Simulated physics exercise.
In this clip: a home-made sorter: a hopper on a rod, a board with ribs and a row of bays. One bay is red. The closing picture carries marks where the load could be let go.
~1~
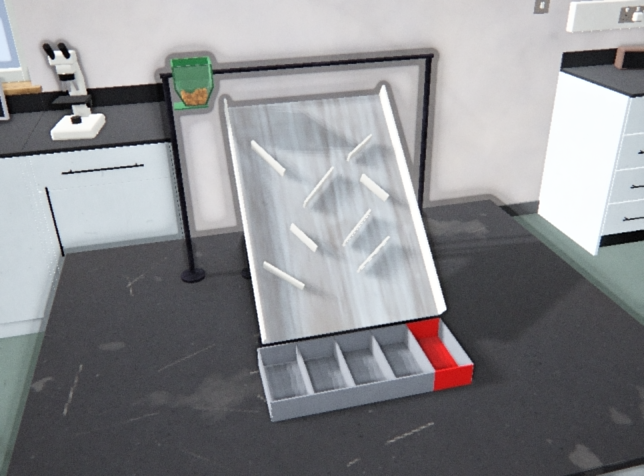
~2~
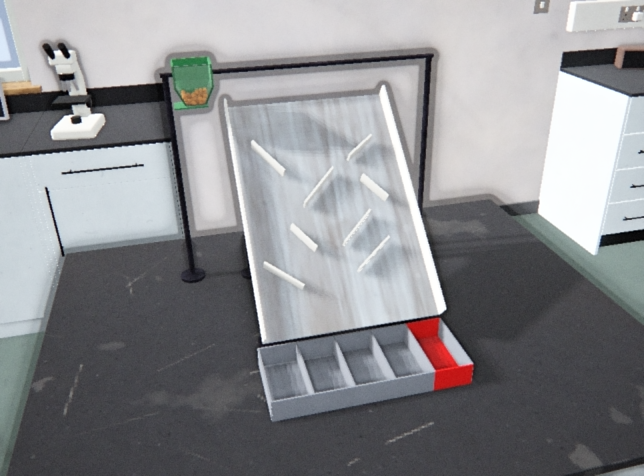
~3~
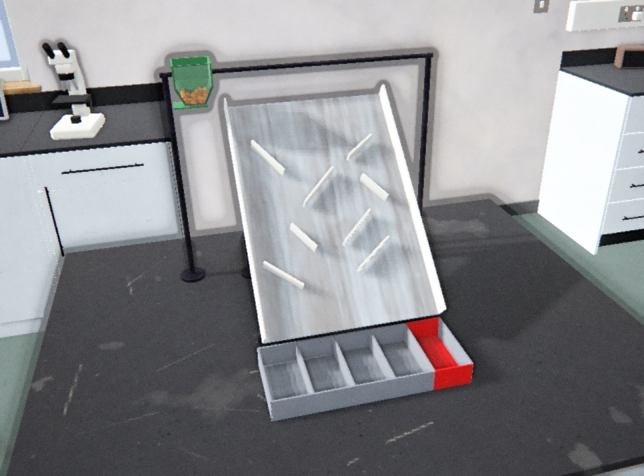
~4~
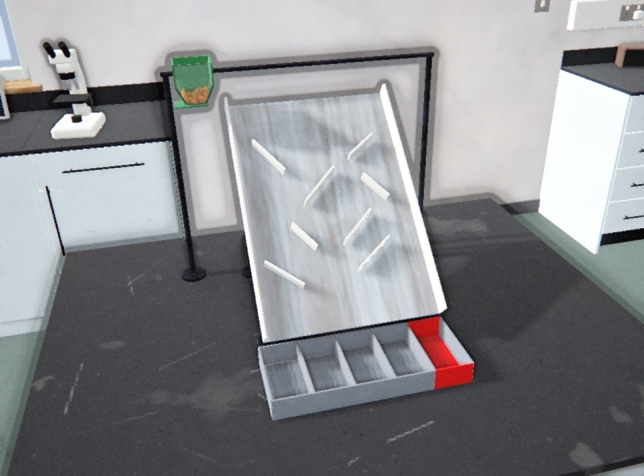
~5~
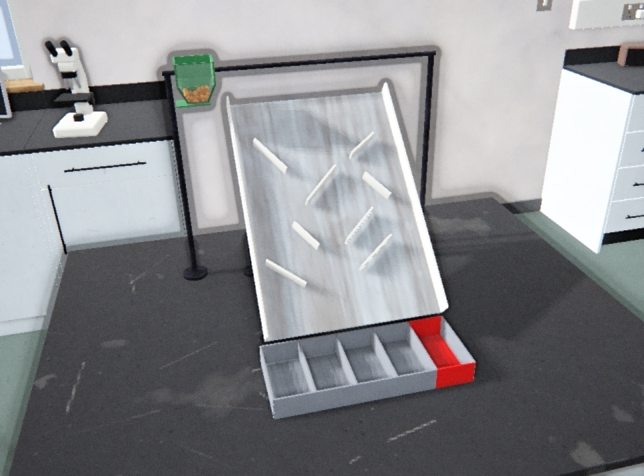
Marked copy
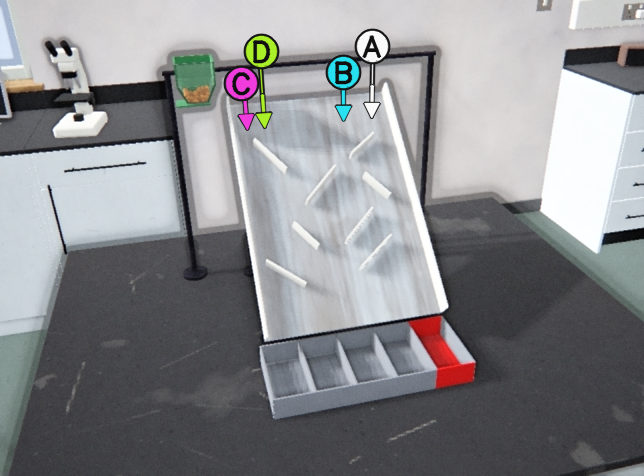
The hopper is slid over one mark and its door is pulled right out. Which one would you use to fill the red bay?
A beats the others.
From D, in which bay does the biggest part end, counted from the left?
The third.
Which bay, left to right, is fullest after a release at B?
It is the second one.
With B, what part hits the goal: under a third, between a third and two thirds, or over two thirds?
Mark B gives under a third.
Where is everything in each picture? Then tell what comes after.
Hopper at (195, 97), roasted chickpeas, door shut, in the first picture.
Ribs (252, 141) to (285, 170), (350, 154) to (372, 134), (305, 202) to (333, 167), in the second picture.
Ribs (363, 174) to (388, 195), (292, 223) to (317, 246), (345, 240) to (370, 209), in the third picture.
Ribs (265, 261) to (305, 284), (361, 267) to (390, 235), in the fourth picture.
Red bay at (455, 374), number 5 of 5 from the left, in the fifth picture.
On the marked copy, mark A meets the board at (371, 112); mark B meets the board at (343, 115); mark C meets the board at (246, 124); mark D meets the board at (264, 122).
For mark A, about two thirds in the red bay, about a quarter in other bays, a stray few outside the box.
For mark B, a stray few in the red bay, nearly all in other bays, a small part held on the board.
For mark C, none in the red bay, nearly all in other bays.
For mark D, none in the red bay, all in other bays.
